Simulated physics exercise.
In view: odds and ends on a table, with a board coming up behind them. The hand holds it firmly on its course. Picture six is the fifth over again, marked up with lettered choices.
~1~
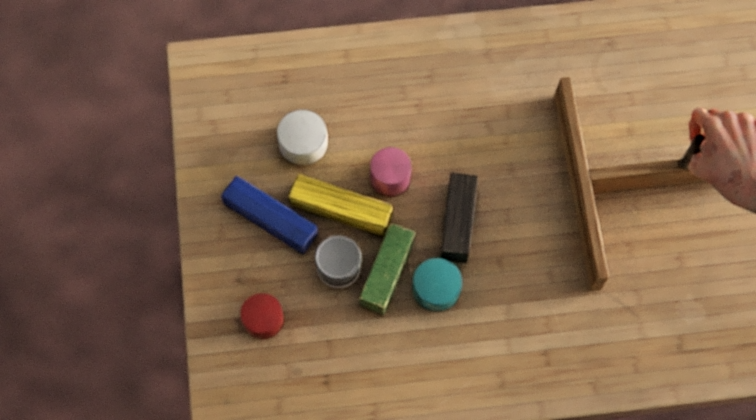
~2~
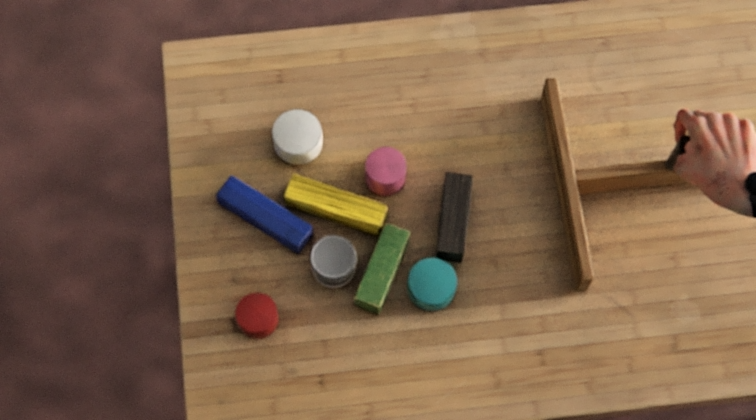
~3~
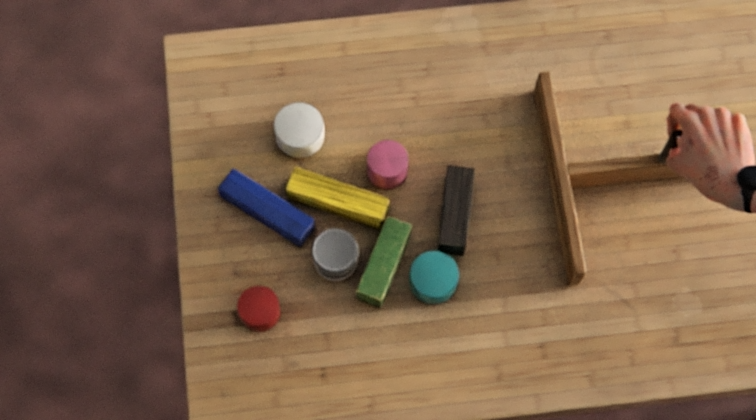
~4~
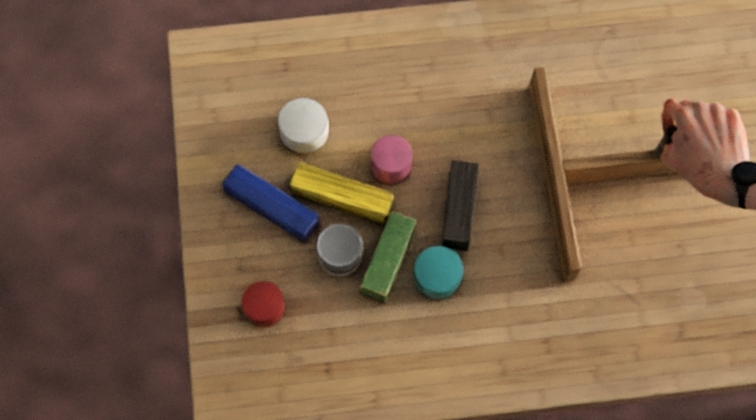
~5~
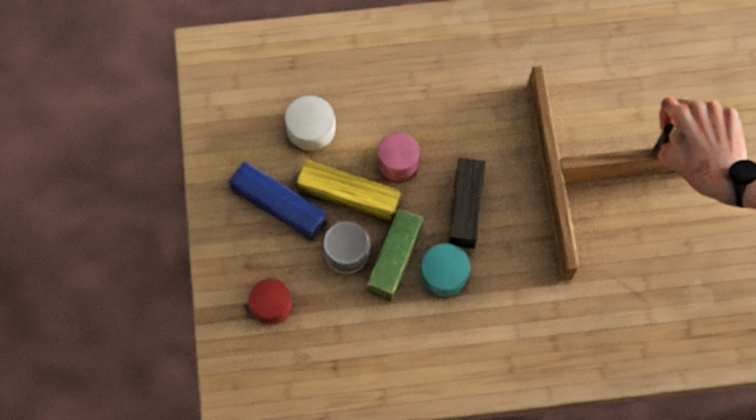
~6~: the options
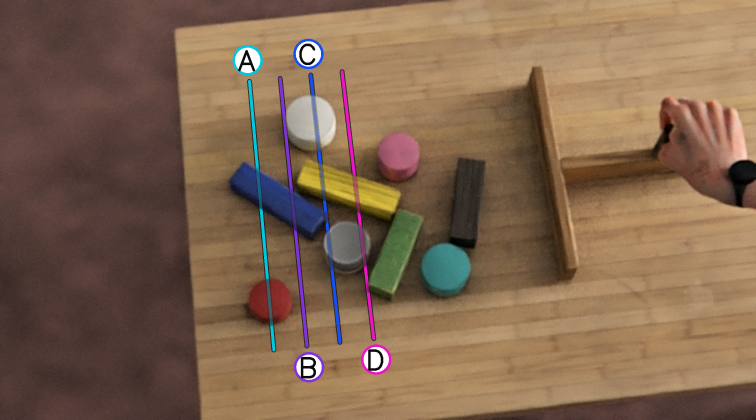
A wooden board, pushed by a hand, slides slightly left toward scattered coloured bars and tins.
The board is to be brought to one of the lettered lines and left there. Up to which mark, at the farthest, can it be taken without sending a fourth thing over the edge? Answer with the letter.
A is the last line within the limit.
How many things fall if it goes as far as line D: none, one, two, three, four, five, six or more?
In all, none.
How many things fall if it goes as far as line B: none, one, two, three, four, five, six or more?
In all, none.
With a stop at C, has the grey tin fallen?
No.
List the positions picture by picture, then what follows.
The first picture shows red tin (262, 316); pink tin (391, 172); black bar (459, 218).
The second picture shows board (570, 175); grey tin (334, 262).
The third picture shows board (562, 169); yellow stick (338, 198).
The fourth picture shows board (557, 165); green bar (388, 257).
The fifth picture shows board (555, 164); red tin (271, 302); pink tin (399, 157); black bar (467, 203).
On the marked copy, A at (261, 210); B at (293, 207); C at (325, 204); D at (357, 200).
With A. Early on, board (451, 175); turquoise tin (431, 272); black bar (433, 207).
Further on, board (346, 186); red tin (249, 299); blue stick (253, 189).
At the end, board (263, 195); red tin over the edge; blue stick over the edge; two fallen.
As for the rest, B is within the limit but short; C is within the limit but short; D is within the limit but short.
